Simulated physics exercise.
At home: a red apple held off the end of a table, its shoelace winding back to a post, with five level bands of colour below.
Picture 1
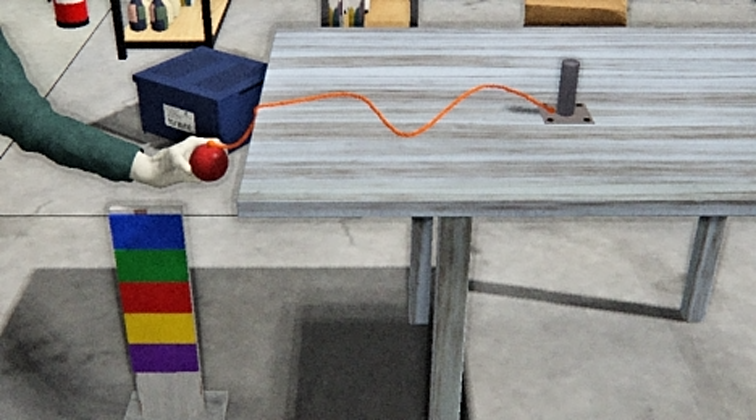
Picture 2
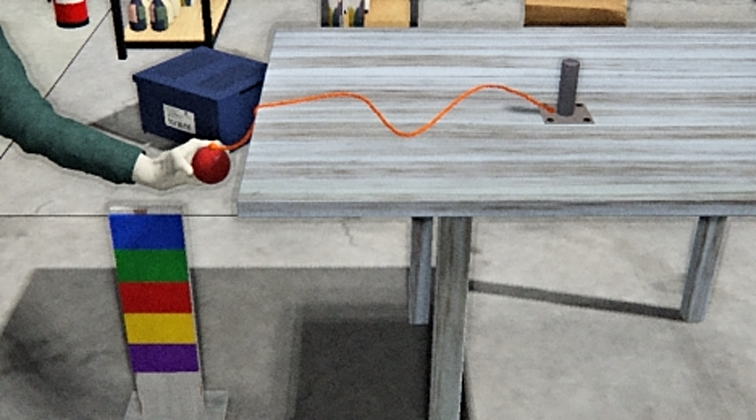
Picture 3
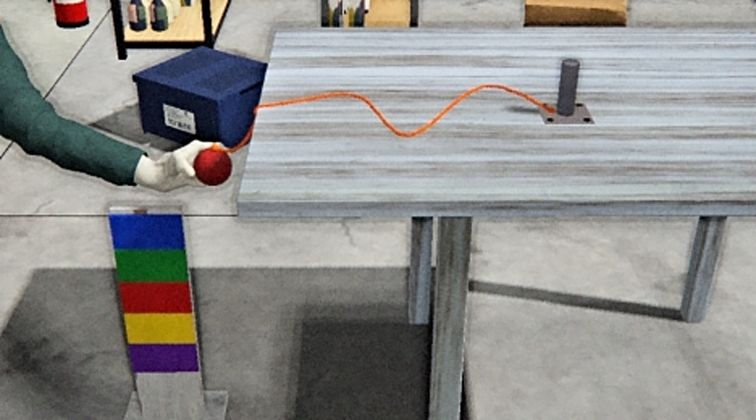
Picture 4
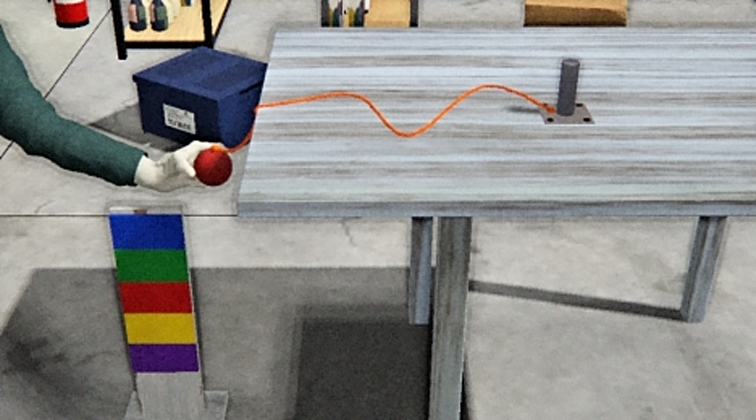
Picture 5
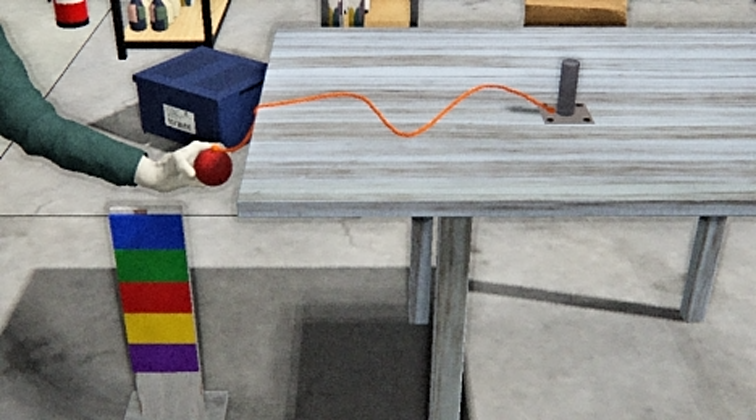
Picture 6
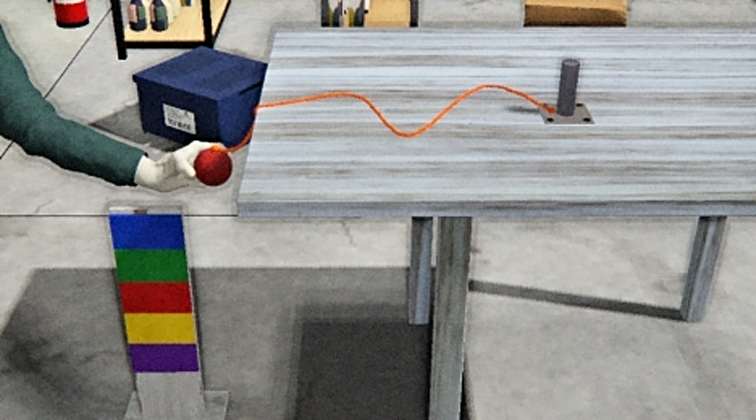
In a workshop, a gloved hand held a red apple just off the left end of a table, its orange shoelace winding back to a post, and apart from a tiny shift, nothing moved.
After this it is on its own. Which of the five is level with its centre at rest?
Its middle rests at the yellow band.
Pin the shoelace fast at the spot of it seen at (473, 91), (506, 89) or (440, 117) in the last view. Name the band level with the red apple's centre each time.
Taking them in turn: Red; red; green.
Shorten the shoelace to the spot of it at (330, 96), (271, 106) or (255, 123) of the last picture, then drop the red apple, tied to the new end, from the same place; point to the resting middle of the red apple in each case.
Near (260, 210), (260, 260) and (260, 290).
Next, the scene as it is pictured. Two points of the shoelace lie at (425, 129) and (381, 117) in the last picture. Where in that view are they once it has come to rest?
At (327, 108), then (257, 115).
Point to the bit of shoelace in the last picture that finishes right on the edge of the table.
That spot is around (383, 119).
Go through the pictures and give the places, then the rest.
Red apple (209, 163); blue (147, 233); green (151, 267); red (156, 299); yellow (160, 329); purple (164, 359), in the first picture.
Red apple (211, 165); shoelace through (520, 94) (457, 102) (411, 135) (367, 101) (284, 104), in the second picture.
Red apple (213, 167), in the third picture.
Red apple (213, 167); shoelace through (520, 94) (457, 102) (411, 135) (367, 101) (284, 104), in the fourth picture.
Red apple (213, 167), in the fifth picture.
Red apple (213, 167); shoelace through (520, 94) (457, 102) (411, 135) (367, 101) (284, 104), in the sixth picture.
Early on, apple near (254, 306); level with red.
Midway, apple near (288, 322); level with yellow.
Finally, apple near (274, 324); level with yellow. The yellow one.
